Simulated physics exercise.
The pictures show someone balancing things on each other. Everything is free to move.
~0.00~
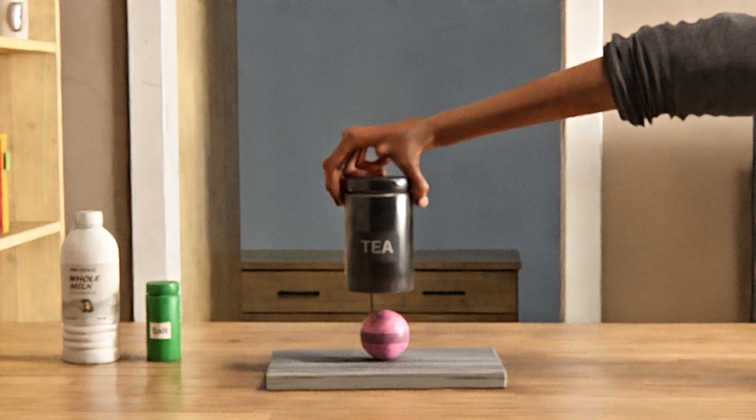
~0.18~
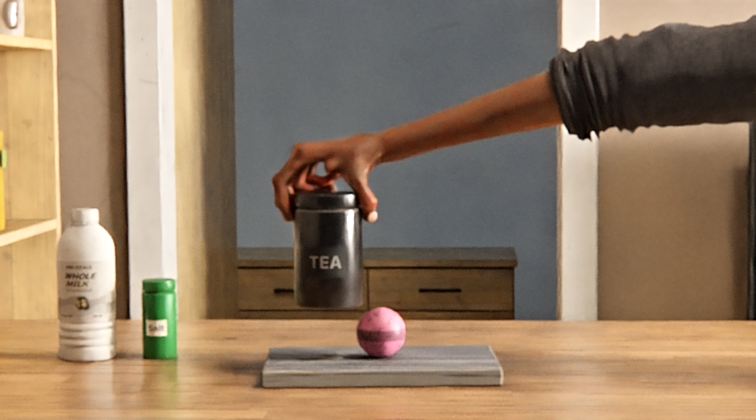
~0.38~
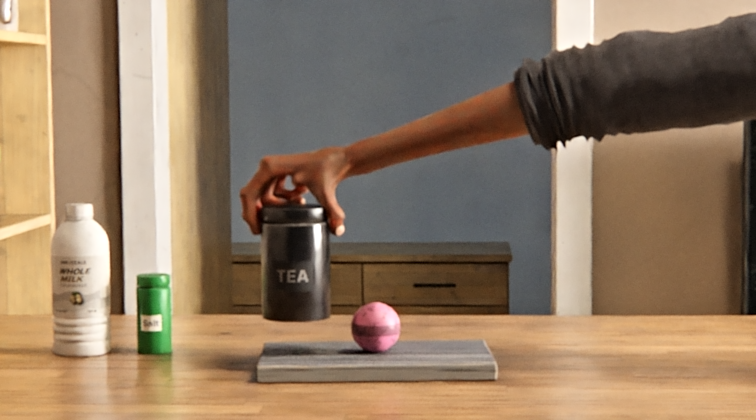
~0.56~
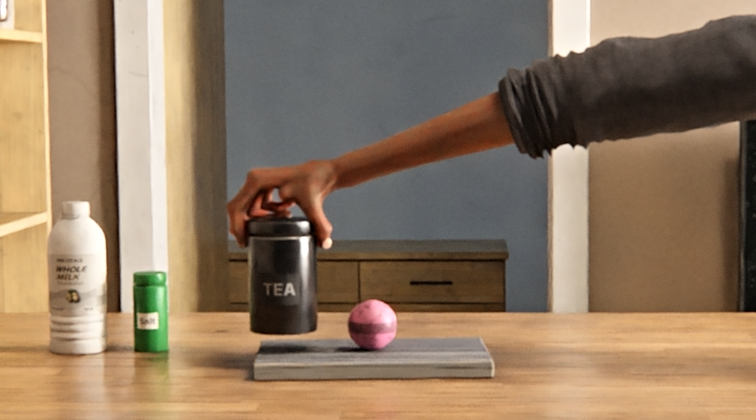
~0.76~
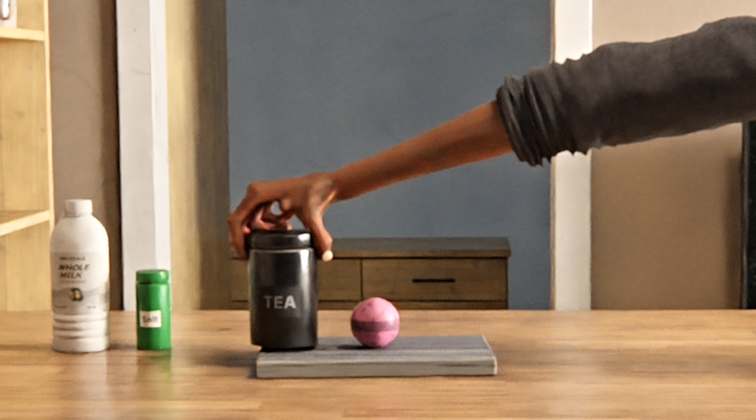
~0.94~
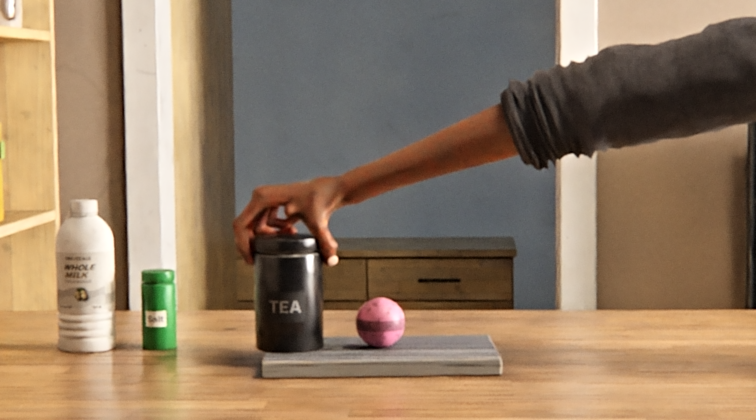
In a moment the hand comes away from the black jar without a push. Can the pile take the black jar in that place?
As it turns out, it stays up.
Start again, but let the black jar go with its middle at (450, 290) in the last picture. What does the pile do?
Then it stays up.
After 1.24 s, no change.
After 1.64 s, black jar resting near (289, 293).
In the end (2.0 s), all 5 unmoved. At the end, from the last picture's camera, black jar near (289, 293). The pile holds.
